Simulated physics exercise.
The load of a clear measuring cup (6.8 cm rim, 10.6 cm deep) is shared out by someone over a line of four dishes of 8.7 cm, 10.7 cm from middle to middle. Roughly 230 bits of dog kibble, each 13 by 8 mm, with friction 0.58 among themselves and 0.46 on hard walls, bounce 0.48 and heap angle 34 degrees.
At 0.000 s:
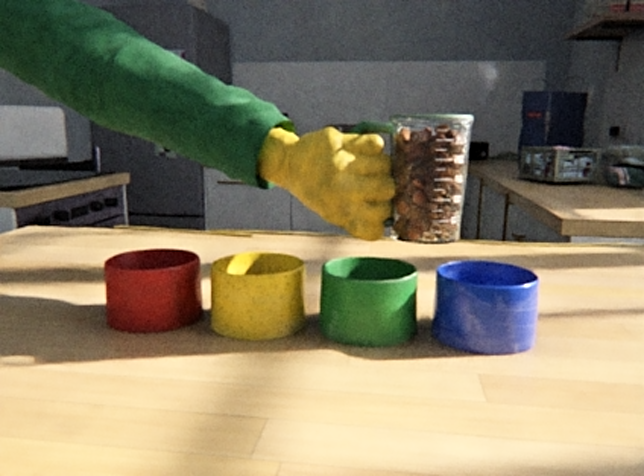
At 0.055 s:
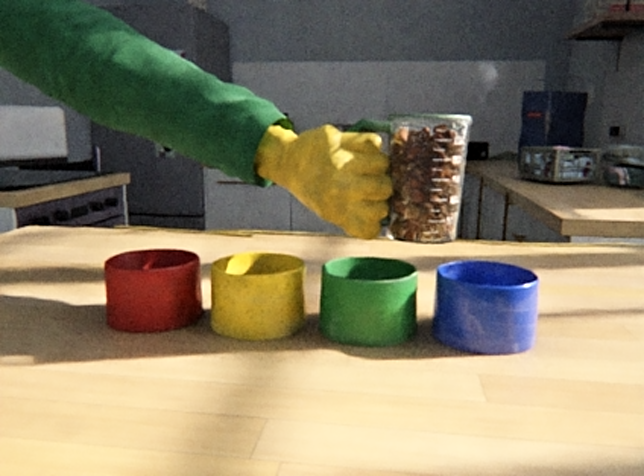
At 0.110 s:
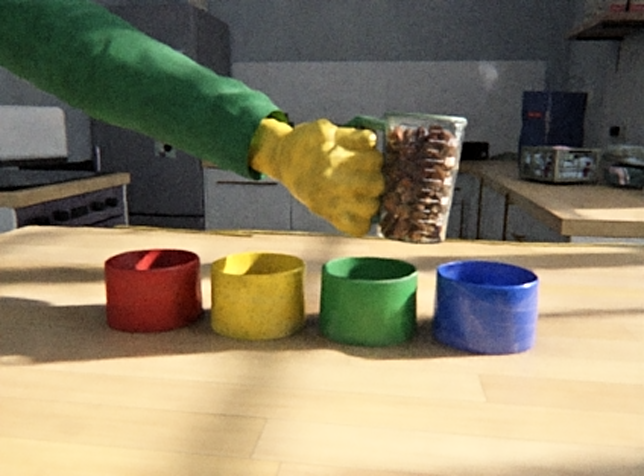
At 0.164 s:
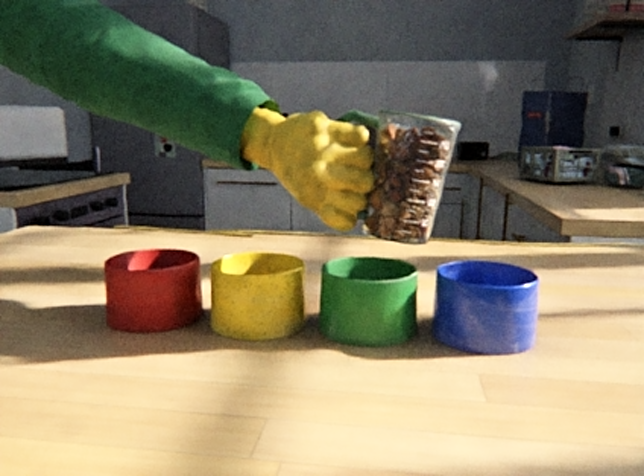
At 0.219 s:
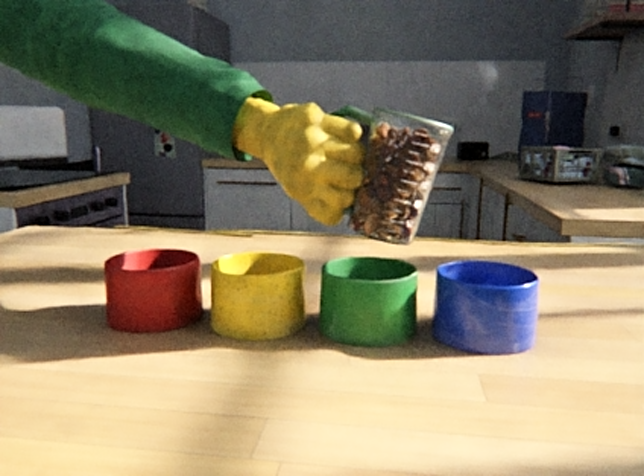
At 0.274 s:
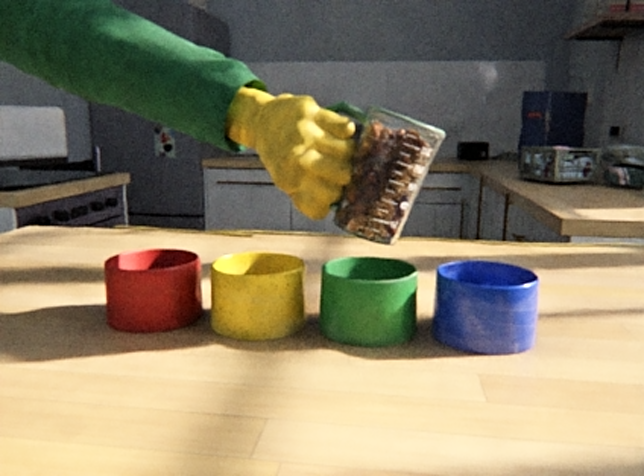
The clip opens with a yellow-gloved hand in a green sleeve holding a clear cup of brown pieces upright above four dishes, red, yellow, green and blue, on a wooden counter. The hand then moves the cup a short way left while steadily tilting it to the right, the pieces still inside.
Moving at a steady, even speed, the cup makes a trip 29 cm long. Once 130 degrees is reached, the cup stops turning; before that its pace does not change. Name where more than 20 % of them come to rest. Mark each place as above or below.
Marks: Red above, blue below, green below, yellow above, counter above.
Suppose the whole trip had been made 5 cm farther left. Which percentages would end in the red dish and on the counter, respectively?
Red 80, counter 10.
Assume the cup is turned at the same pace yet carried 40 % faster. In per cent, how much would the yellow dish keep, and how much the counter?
Shares: Yellow 0, counter 20.
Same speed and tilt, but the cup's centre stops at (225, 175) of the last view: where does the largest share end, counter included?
That'd be yellow, it takes the most.
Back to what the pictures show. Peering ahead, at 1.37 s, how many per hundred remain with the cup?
Roughly 80 percent.
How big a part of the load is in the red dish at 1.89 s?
About 40 per cent by then.
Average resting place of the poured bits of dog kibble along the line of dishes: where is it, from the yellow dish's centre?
5 cm or so, leftwards.
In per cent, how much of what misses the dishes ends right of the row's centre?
The answer is some 0 per cent.
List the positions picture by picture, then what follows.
In the first frame, cup at (428, 178), tilt 0 degrees, lip at (470, 117), moved 0.0 cm; middle of the pieces at (426, 178); blue dish at (486, 274); green dish at (369, 269); yellow dish at (258, 264); red dish at (153, 259).
In the second frame, cup at (425, 178), tilt 1 degrees, lip at (469, 118), moved 0.2 cm; middle of the pieces at (423, 178).
In the third frame, cup at (417, 178), tilt 5 degrees, lip at (464, 121), moved 0.9 cm; middle of the pieces at (416, 177).
In the fourth frame, cup at (407, 178), tilt 9 degrees, lip at (458, 125), moved 1.8 cm; middle of the pieces at (405, 177).
In the fifth frame, cup at (396, 177), tilt 14 degrees, lip at (451, 129), moved 2.8 cm; middle of the pieces at (394, 177).
In the sixth frame, cup at (385, 177), tilt 19 degrees, lip at (443, 134), moved 3.8 cm; middle of the pieces at (384, 176); blue dish at (486, 274); green dish at (369, 269); yellow dish at (258, 264); red dish at (153, 259). Its pace works out near 90 degrees a second; the hand travels 18 cm a second.
After 0.93 s, tilt 78 degrees; cup holds 100 %.
After 1.37 s, tilt 117 degrees; cup holds 80 %, yellow 20 %.
Then, at 1.89 s, tilt 130 degrees; cup holds 0 %, red 40 %, yellow 30 %.
In the end, at 2.4 s, red 40 %, blue 0 %, green 0 %, yellow 30 %, counter 30 %.
